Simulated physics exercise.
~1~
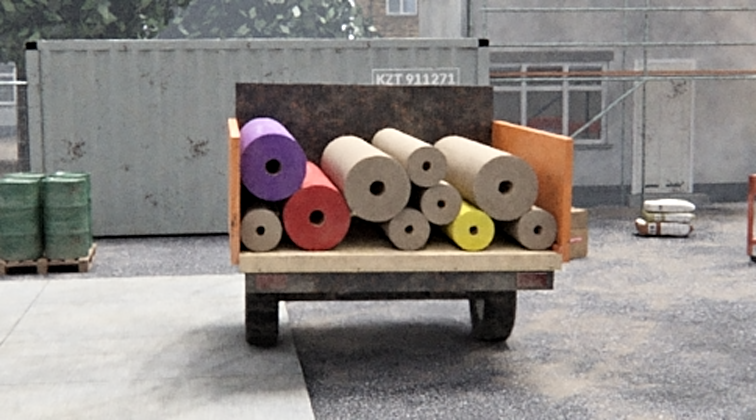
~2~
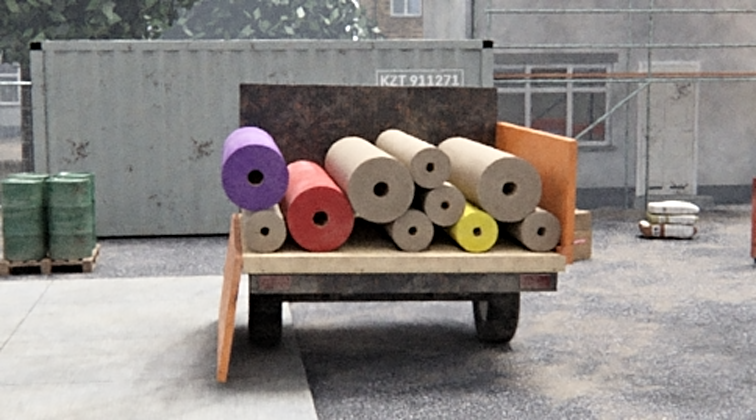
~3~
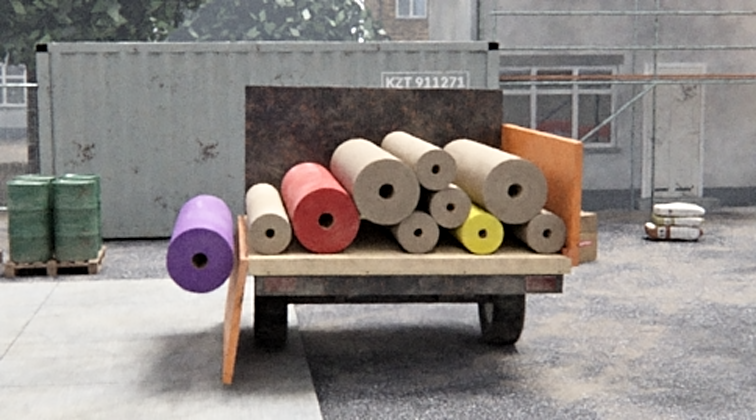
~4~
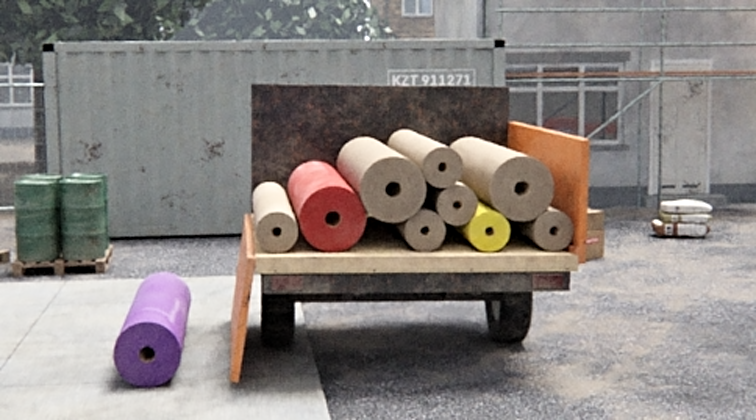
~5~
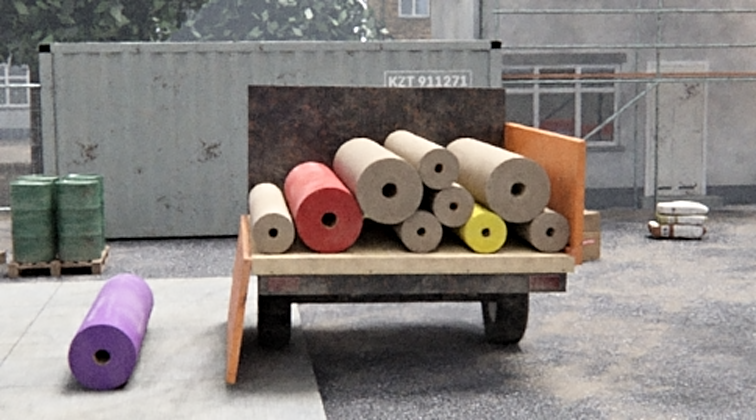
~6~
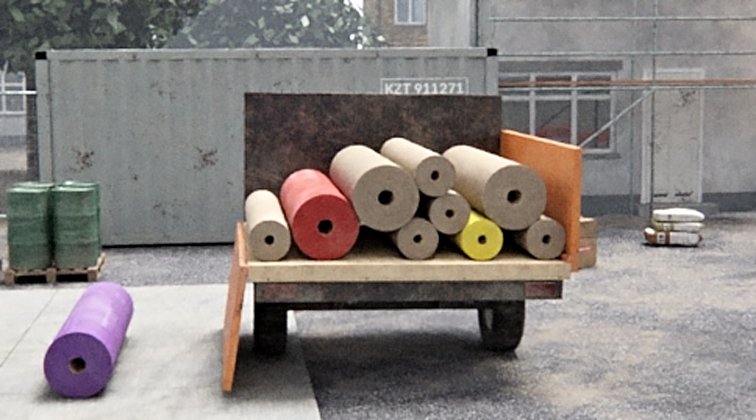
In a yard, a trailer's left side drops open and a purple roll tumbles to the ground.
